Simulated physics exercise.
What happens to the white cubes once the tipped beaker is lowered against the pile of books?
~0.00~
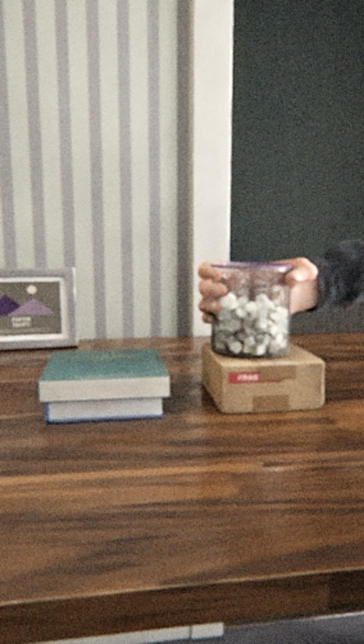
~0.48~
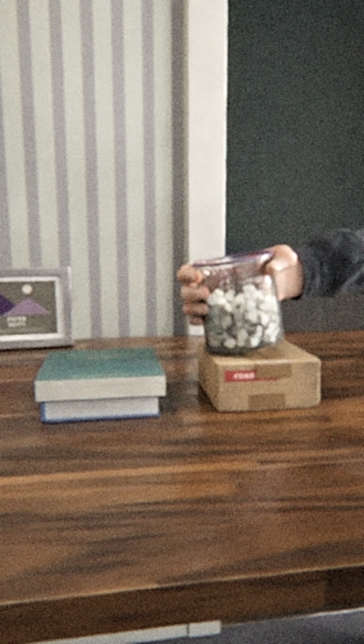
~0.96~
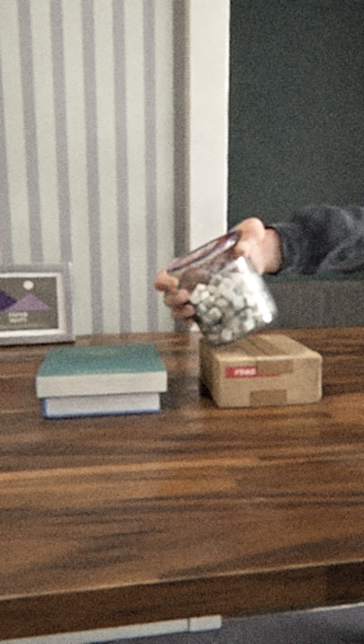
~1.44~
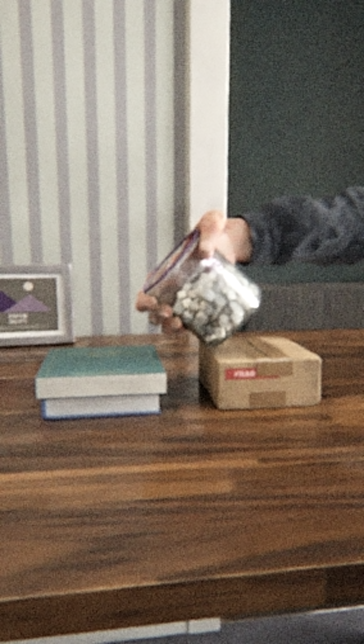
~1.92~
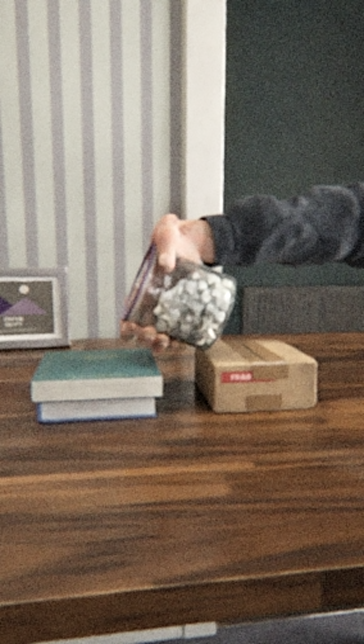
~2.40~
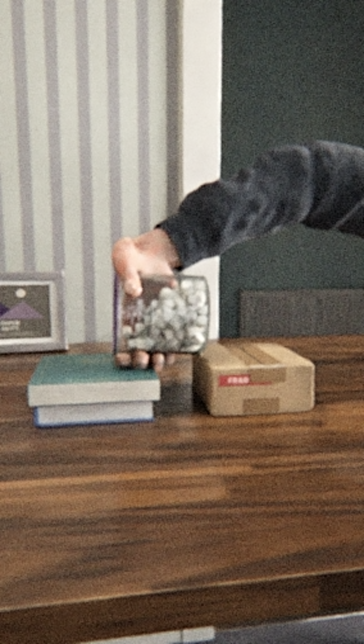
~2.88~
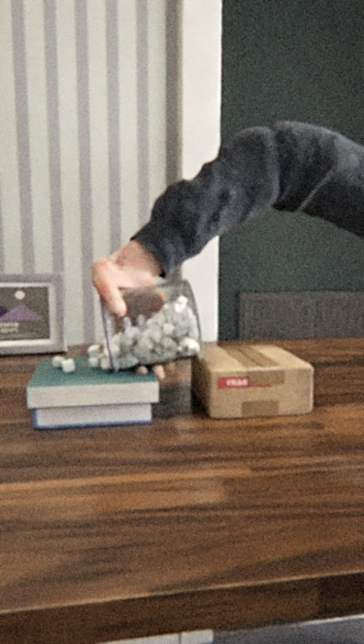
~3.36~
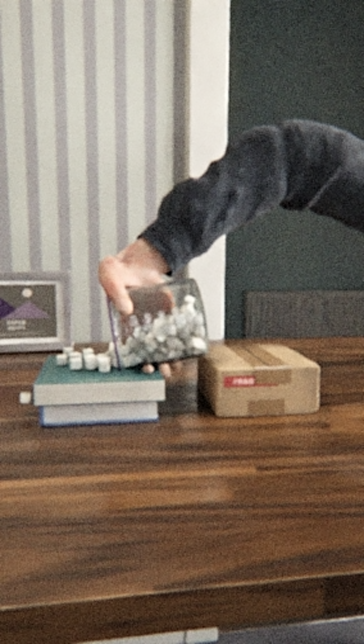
They start tumbling out over the rim and onto the top book, though most of them are still inside the beaker at the end.
